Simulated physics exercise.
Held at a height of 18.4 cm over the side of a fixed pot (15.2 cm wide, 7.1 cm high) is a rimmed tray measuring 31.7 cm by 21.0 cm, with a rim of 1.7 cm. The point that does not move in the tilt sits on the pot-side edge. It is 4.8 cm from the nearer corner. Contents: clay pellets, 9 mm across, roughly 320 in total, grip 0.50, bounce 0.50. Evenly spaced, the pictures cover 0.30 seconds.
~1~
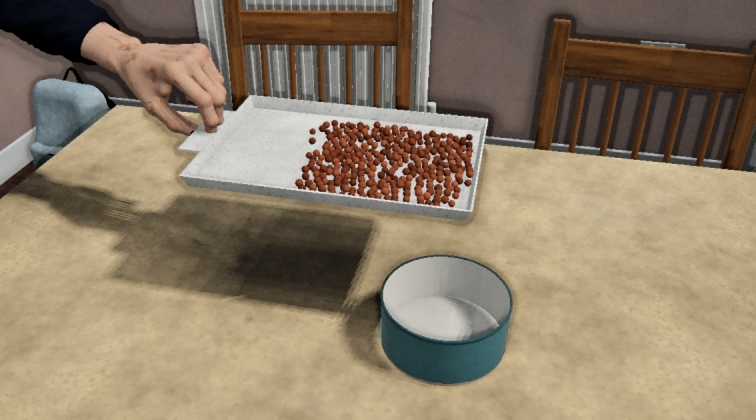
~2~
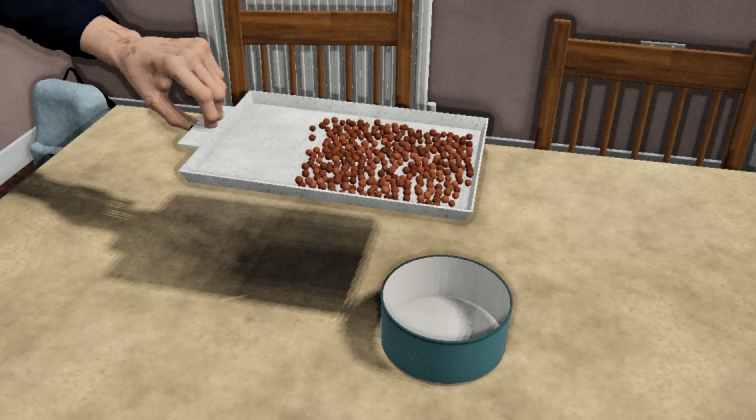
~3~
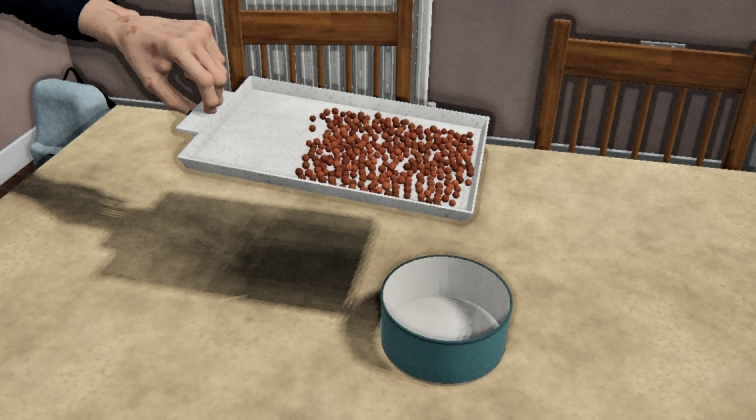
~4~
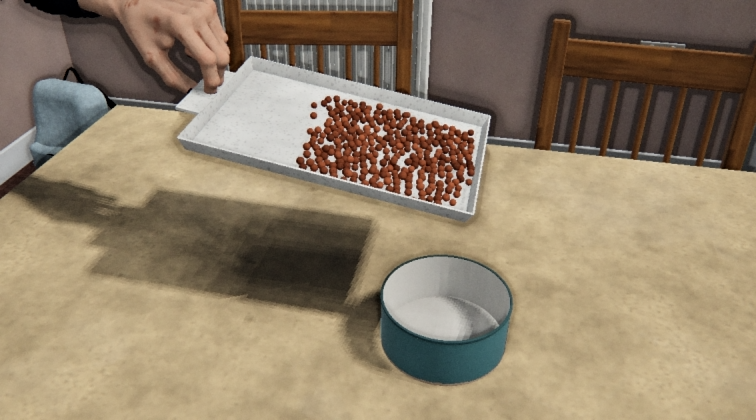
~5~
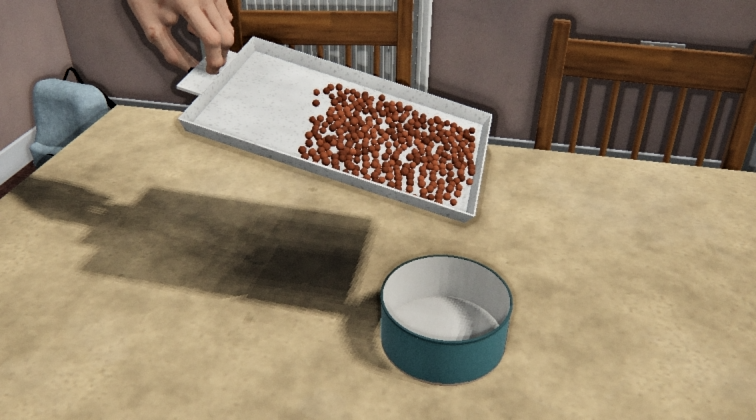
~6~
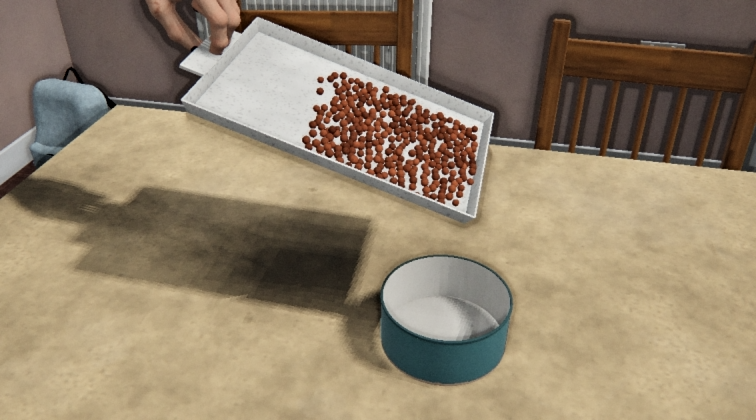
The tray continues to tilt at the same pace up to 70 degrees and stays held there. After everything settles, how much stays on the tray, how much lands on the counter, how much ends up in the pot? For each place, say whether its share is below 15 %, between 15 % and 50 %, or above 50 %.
In the end tray: It's going to get a solid slice of the load, counter: It's going to get a solid slice of the load, pot: It's going to get a solid slice of the load.
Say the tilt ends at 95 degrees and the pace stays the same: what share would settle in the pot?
Result: Close to 30 %.
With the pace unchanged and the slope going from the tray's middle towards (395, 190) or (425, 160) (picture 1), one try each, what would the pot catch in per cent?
The share comes to about 80 in a hundred, then about 10 in a hundred.
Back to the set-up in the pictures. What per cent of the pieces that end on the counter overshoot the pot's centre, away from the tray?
Roughly 100 percent of the spill.
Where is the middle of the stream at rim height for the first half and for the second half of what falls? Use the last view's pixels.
I'd mark about (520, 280) for the first half and about (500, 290) for the second.
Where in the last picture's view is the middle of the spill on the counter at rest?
It comes to rest with its centre close to (535, 308).
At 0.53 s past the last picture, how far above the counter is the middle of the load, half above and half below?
Some 24 cm above the counter.
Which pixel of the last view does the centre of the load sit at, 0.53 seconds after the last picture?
Estimated centre of load: Around (459, 134).
Then, 0.32 s after the last picture, tilt 44 degrees; the tray holds 100 %, the pot 0 %.
Then, 0.53 s after the last picture, tilt 61 degrees; the tray holds 100 %, the pot 0 %.
Then, 0.86 s after the last picture, tilt 70 degrees; the tray holds 75 %, the pot 0 %.
In the end, tray 35 %, counter 40 %, pot 25 %.
